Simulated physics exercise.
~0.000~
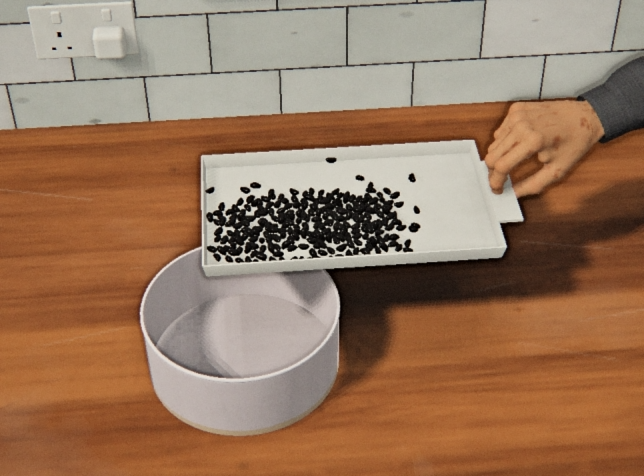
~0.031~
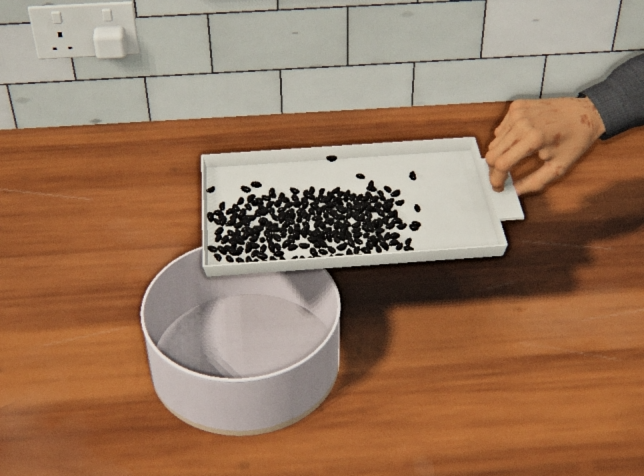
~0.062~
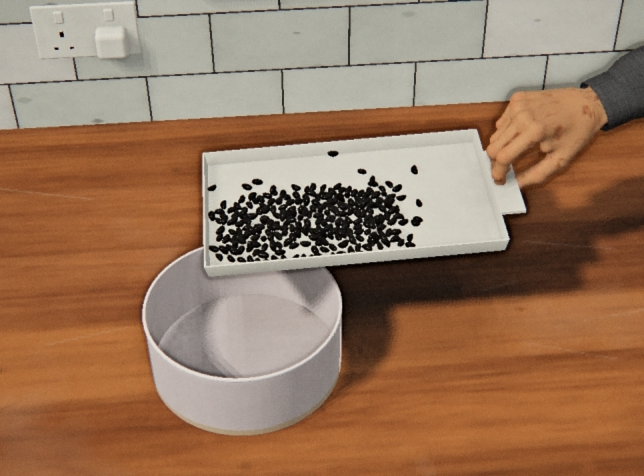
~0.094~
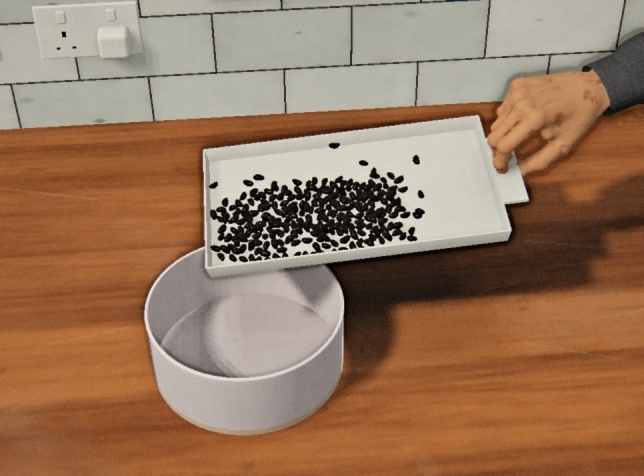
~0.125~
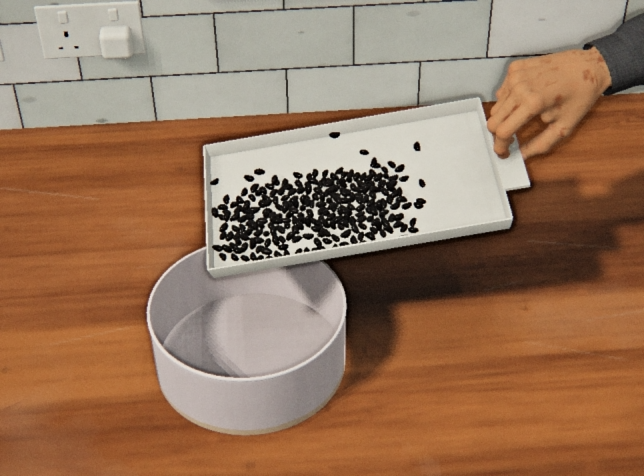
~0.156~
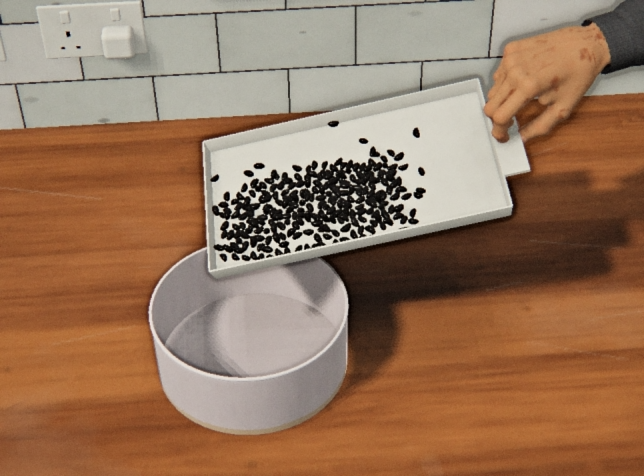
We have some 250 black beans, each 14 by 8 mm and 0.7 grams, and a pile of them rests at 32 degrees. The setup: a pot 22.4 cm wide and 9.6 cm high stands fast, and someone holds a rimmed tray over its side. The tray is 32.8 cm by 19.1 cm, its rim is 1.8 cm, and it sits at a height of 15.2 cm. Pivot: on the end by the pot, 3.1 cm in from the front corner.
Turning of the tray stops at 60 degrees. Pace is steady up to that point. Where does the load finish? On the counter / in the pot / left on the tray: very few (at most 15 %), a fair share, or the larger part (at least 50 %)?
Counter: Very few; pot: The larger part; left on the tray: A fair share.
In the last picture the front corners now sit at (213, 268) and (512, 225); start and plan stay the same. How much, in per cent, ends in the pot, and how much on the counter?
Pot 60, counter 0.
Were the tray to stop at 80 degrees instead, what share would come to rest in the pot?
It would be near 85 per cent.
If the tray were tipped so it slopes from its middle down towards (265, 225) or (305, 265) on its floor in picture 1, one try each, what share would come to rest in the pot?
That would be close to 35 per cent, then close to 55 per cent.
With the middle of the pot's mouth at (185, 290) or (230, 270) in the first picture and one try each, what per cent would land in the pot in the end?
Roughly 60 per cent, then 45 per cent.
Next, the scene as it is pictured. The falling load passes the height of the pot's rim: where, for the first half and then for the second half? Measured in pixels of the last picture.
Early half: About (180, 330); late half: (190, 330).
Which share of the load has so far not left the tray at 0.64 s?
It works out to near 65 per cent of the load.
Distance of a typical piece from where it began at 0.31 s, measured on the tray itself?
Around 1 centimetres.
After 0.31 s, tilt 41 degrees; the tray holds 100 %, the pot 0 %.
After 0.41 s, tilt 56 degrees; the tray holds 100 %, the pot 0 %.
After 0.64 s, tilt 60 degrees; the tray holds 65 %, the pot 15 %.
By 1.7 s all is still; counter 5 %, pot 60 %, tray 35 %.
